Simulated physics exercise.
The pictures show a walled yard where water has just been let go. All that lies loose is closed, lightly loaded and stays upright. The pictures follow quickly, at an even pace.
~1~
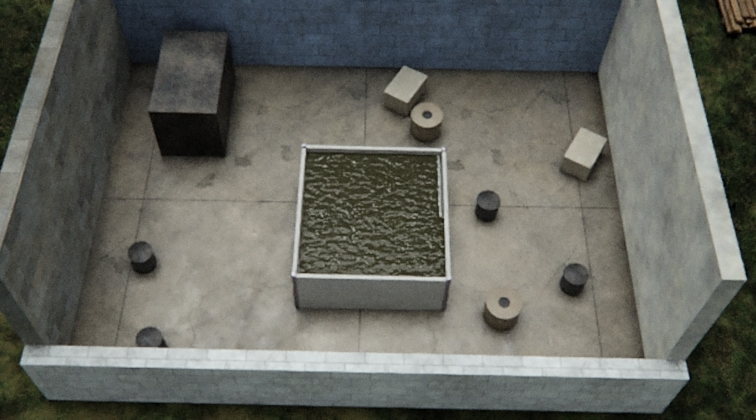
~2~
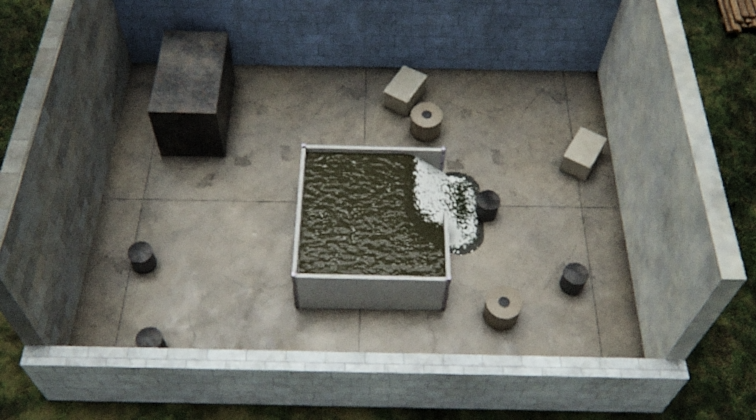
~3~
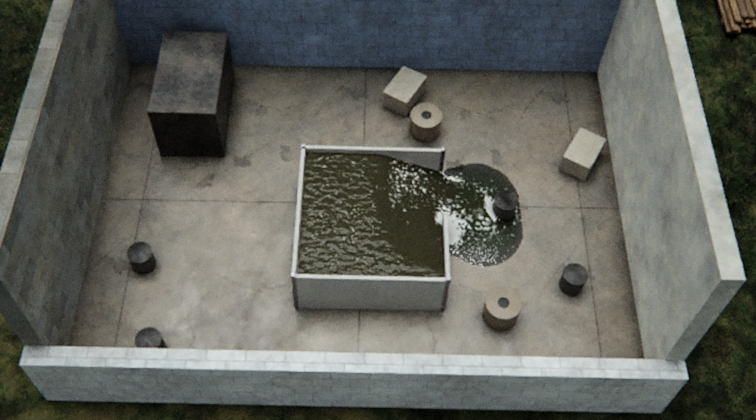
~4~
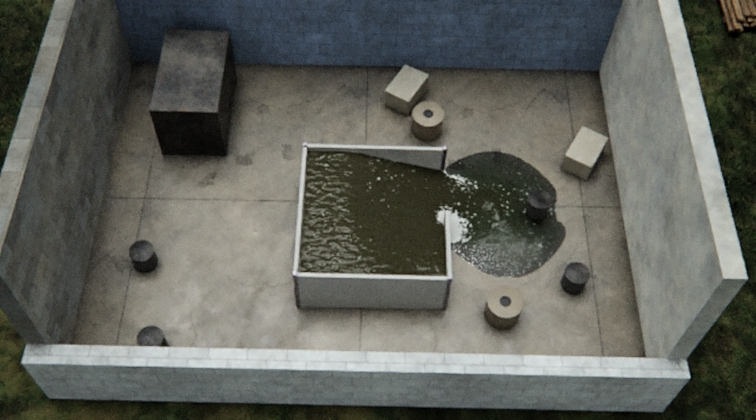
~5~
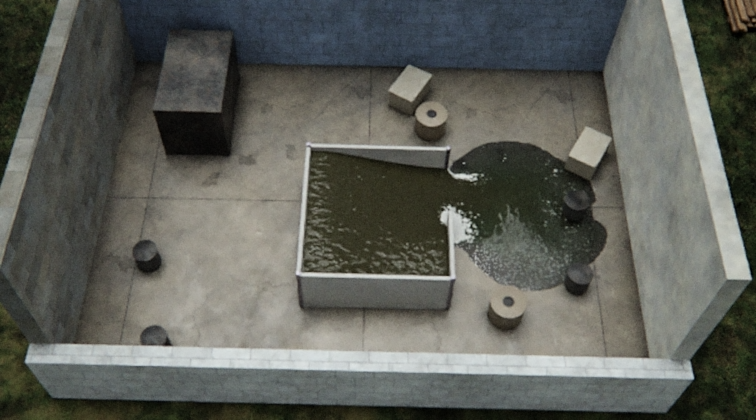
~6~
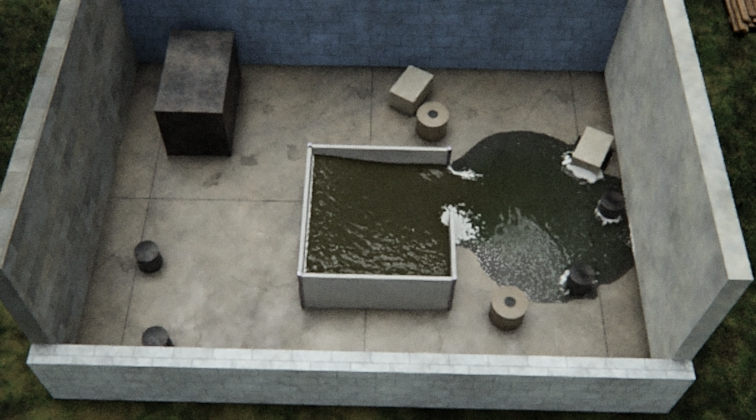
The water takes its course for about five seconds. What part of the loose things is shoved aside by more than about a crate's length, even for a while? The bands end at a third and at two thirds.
That comes to two thirds or above.
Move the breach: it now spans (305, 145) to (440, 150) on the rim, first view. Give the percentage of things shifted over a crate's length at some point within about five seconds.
Close to 80 %.
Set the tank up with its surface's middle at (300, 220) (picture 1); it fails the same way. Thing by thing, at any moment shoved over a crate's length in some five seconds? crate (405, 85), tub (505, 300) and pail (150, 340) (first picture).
As listed: Pushed that far, shifted that much, never so far.
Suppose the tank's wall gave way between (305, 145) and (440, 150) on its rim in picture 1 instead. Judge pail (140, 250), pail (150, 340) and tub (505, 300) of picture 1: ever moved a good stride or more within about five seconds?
In turn: Moved that far, no, that far or more.
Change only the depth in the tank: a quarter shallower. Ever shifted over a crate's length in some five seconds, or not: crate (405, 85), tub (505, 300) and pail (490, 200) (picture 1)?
In turn: Moved that far, shifted that much, that far or more.
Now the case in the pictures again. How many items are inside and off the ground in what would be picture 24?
That makes 2.
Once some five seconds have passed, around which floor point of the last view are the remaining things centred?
Near (314, 241).
A moment on, 1 of 8 are well off their spots; 2 afloat.
Next, 3 of 8 are well off their spots; 3 afloat.
Later, 5 of 8 are well off their spots; 2 afloat.
In the end, 6 of 8 are well off their spots, and 6 have been at some point; 6 afloat.
